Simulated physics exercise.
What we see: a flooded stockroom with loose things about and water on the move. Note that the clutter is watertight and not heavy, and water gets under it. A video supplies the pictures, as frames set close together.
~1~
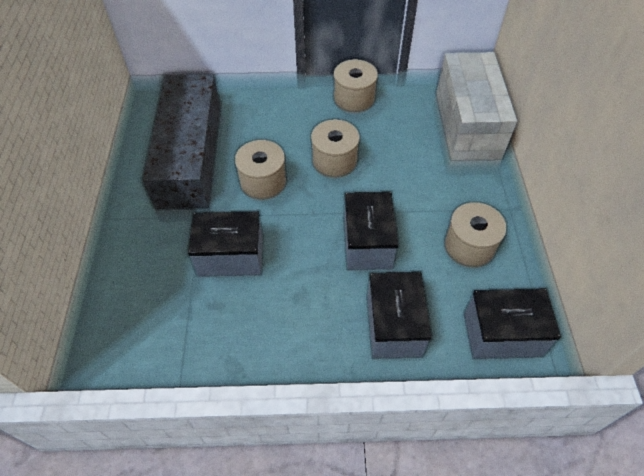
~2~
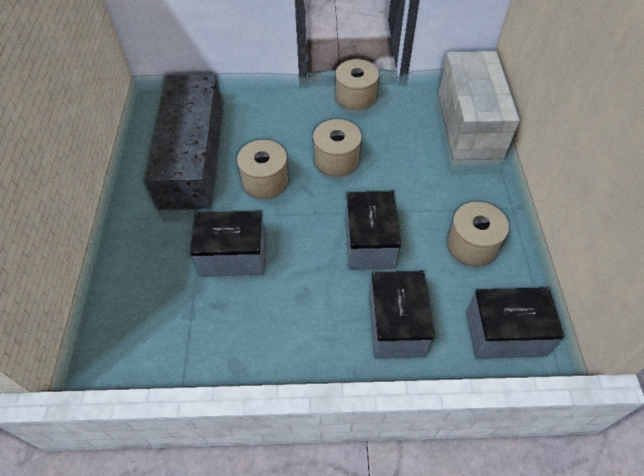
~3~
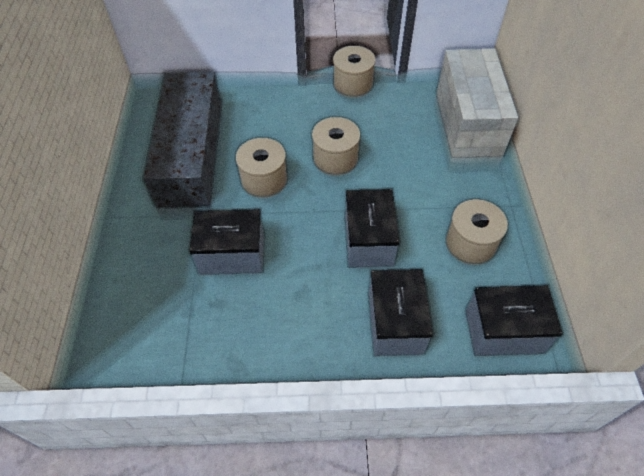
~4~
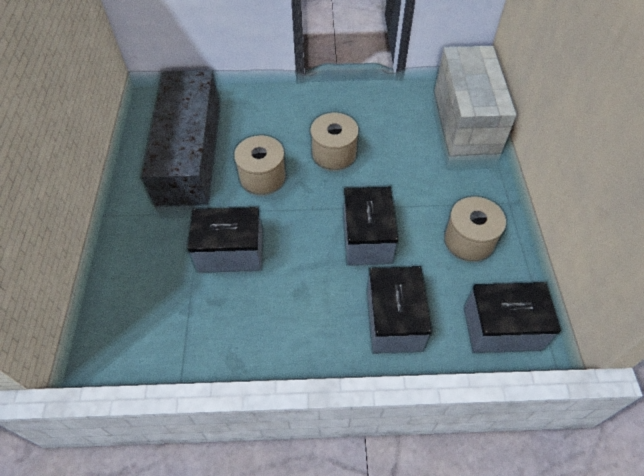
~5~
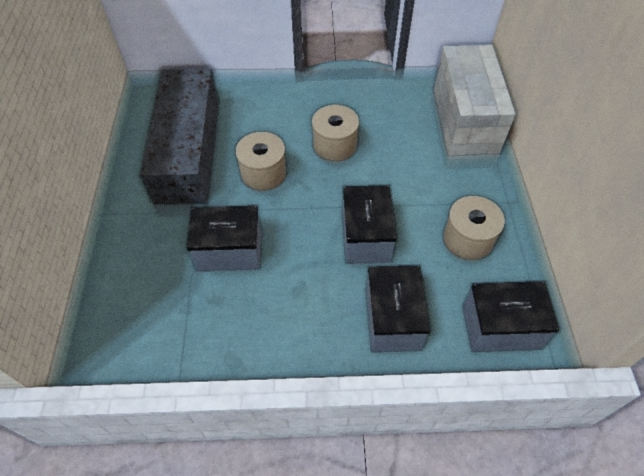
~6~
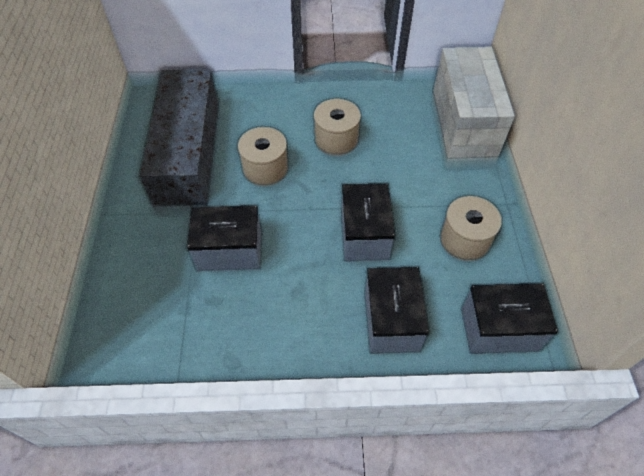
A dark door opens in a flooded room, then the nearest tan tub disappears from view.
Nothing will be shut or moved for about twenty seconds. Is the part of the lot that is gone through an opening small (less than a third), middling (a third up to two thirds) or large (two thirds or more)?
Large.
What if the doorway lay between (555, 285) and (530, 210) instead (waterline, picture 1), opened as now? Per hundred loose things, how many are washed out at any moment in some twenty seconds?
Result: 60 per cent.
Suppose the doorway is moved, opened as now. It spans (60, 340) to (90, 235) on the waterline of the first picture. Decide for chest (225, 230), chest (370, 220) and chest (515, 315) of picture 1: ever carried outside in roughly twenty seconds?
Object one: Leaves; object two: Leaves; object three: Remains.
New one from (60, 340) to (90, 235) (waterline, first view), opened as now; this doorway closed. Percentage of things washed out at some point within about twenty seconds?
I make it 60 per cent.
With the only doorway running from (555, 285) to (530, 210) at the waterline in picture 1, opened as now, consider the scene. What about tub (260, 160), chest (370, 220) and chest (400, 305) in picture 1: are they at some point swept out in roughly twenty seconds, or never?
Item one: Remains; item two: Leaves; item three: Leaves.
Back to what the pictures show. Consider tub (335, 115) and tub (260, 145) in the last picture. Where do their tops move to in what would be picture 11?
(351, 64) and (276, 107), roughly.
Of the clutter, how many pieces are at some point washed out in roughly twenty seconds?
Count: 6.
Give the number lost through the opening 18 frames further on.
Total: 3.
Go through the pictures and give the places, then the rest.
In the first frame, a tub at (335, 136), afloat; a tub at (260, 158), afloat; 0 of 8 have shifted.
In the second frame, a tub at (337, 136), afloat; a tub at (262, 158), afloat; 0 of 8 have shifted.
In the third frame, a tub at (336, 134) floats; a tub at (261, 156), afloat; 1 of 8 have shifted.
In the fourth frame, a tub at (335, 130), afloat, close to its start; a tub at (259, 153) floats; 1 of 8 have shifted.
In the fifth frame, a tub at (336, 121), afloat, close to its start; a tub at (260, 149) floats, close to its start; 3 of 8 have shifted.
In the sixth frame, a tub at (337, 115), afloat, close to its start; a tub at (262, 144) floats, close to its start; 4 of 8 have shifted.
A moment on, 1 of 8 are out; 7 afloat.
Next, 3 of 8 are out; 5 afloat.
Later, 6 of 8 are out; 2 afloat.
In the end, 6 of 8 are out; 2 afloat.
